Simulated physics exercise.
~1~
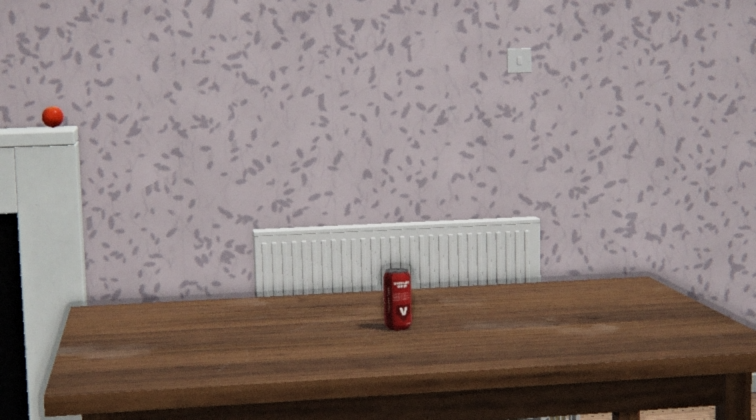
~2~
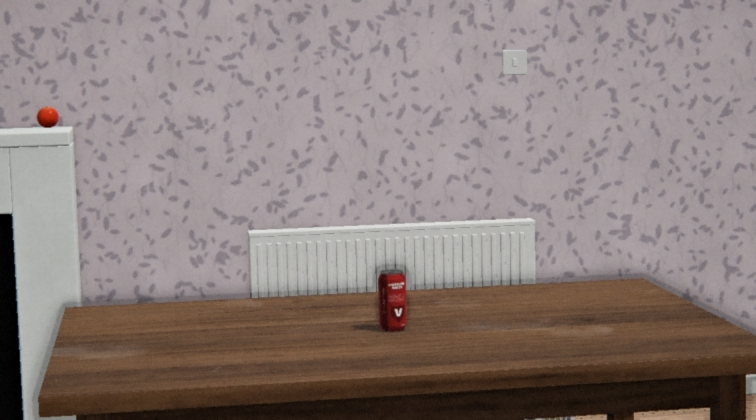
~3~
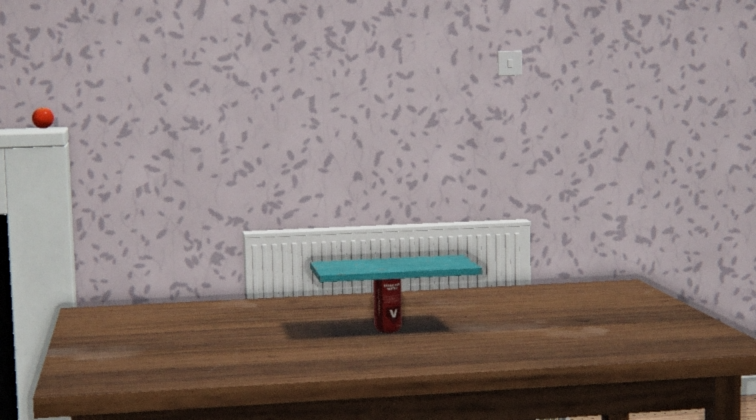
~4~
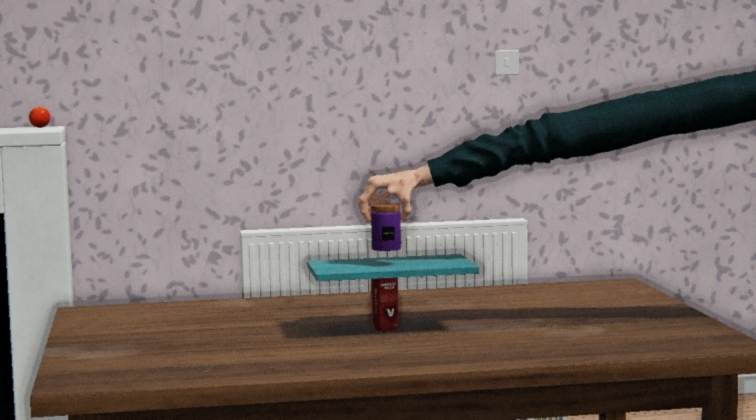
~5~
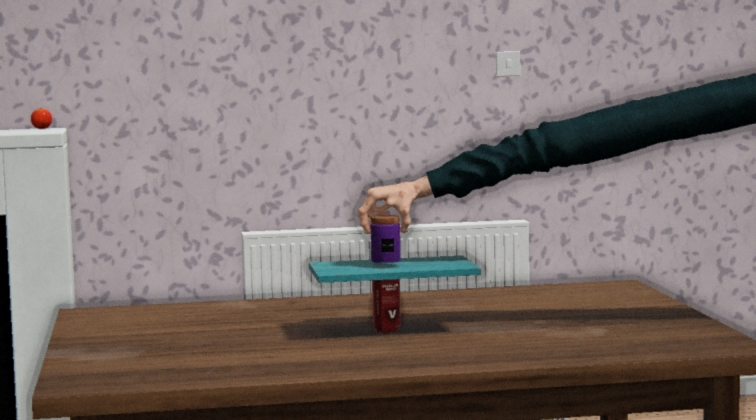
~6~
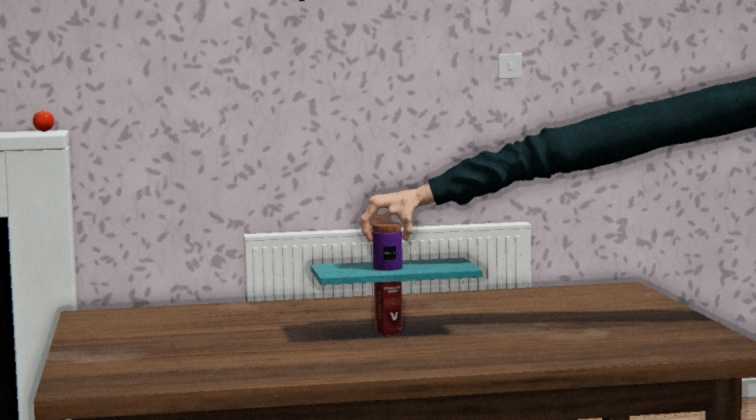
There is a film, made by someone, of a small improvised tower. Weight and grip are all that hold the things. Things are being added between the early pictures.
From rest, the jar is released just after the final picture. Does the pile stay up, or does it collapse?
It is going to be fine.
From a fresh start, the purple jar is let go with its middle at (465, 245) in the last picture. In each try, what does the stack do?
Result: The stack tips over.
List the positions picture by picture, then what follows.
The last thing is not in view yet, in the first frame.
The last thing is not in view yet, in the second frame.
The last thing is not in view yet; turquoise board (394, 268), in the third frame.
Coming down; purple jar (386, 227); turquoise board (391, 267), in the fourth frame.
Coming down; purple jar (385, 239); turquoise board (393, 269), in the fifth frame.
In place under the hand; purple jar (387, 246); turquoise board (395, 271), in the sixth frame.
Then, 0.30 s later than the last frame, all is still.
Then, 0.70 s later than the last frame, purple jar resting near (387, 246).
When it is over, all 3 as before. End places, in pixels of the last picture, purple jar near (387, 246). The stack holds.
